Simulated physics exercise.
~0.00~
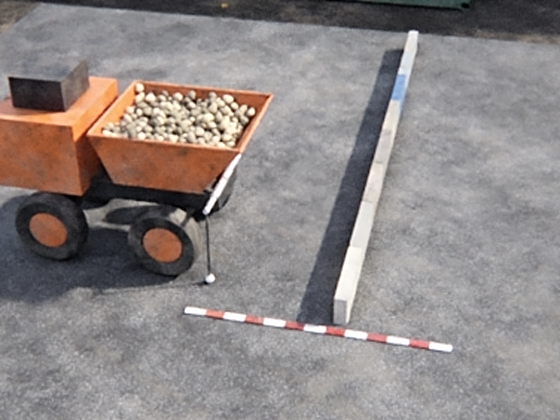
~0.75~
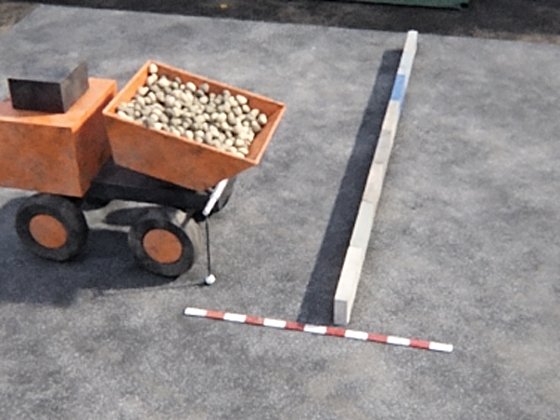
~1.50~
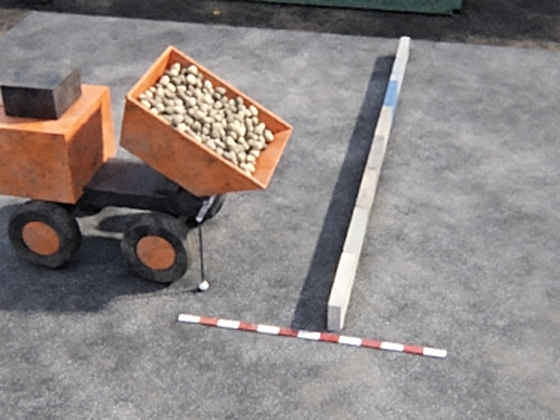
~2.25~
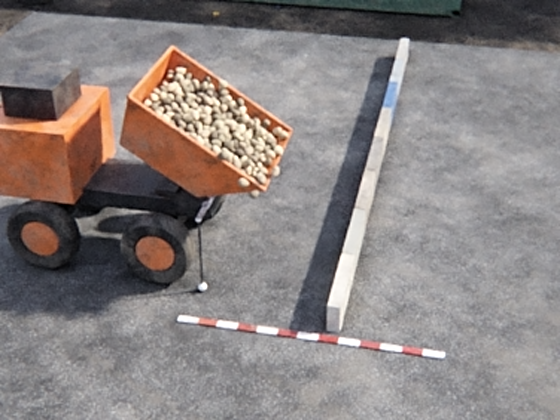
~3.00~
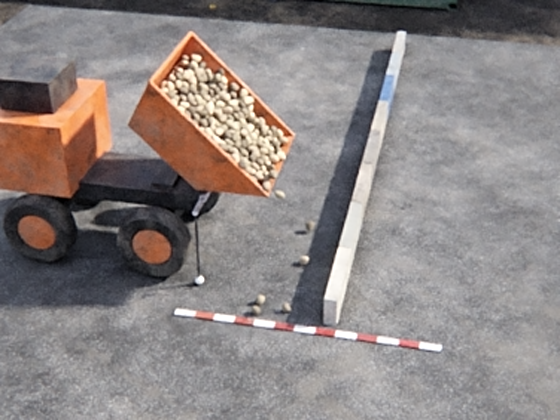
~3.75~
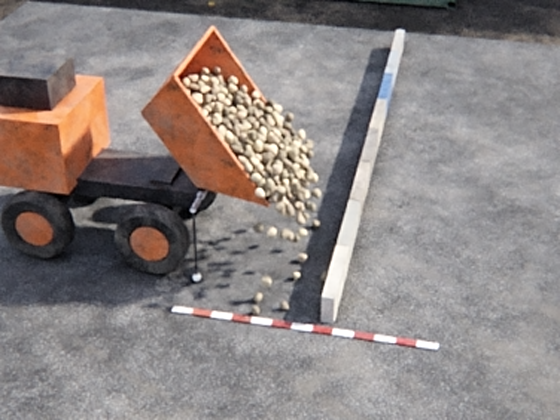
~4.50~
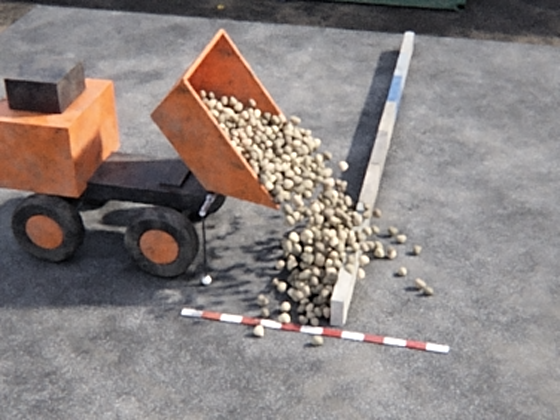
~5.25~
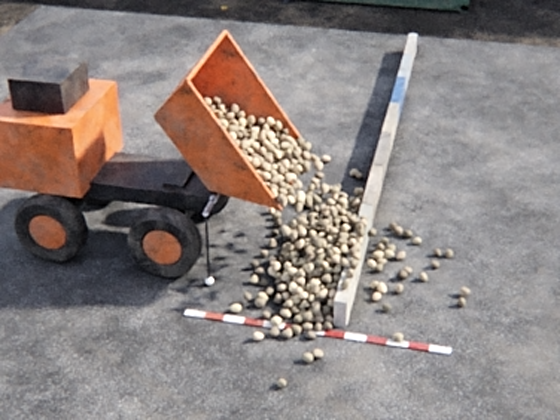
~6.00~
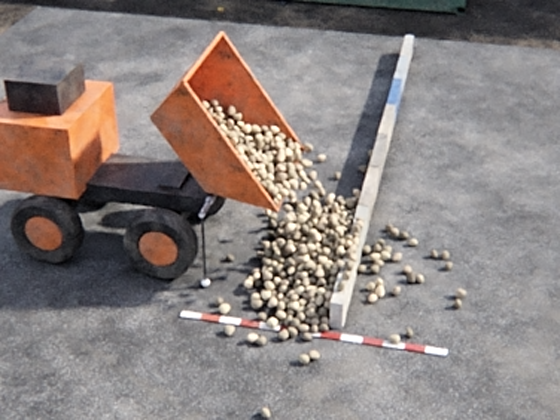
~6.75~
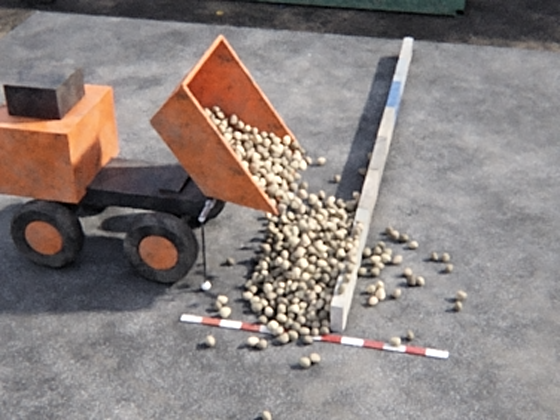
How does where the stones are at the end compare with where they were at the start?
At the start the stones all sat together in the dumper's level body. By the end many of them lay lower and further right, heaped on the ground against the kerb with a few past it, while some were still in the tilted body.
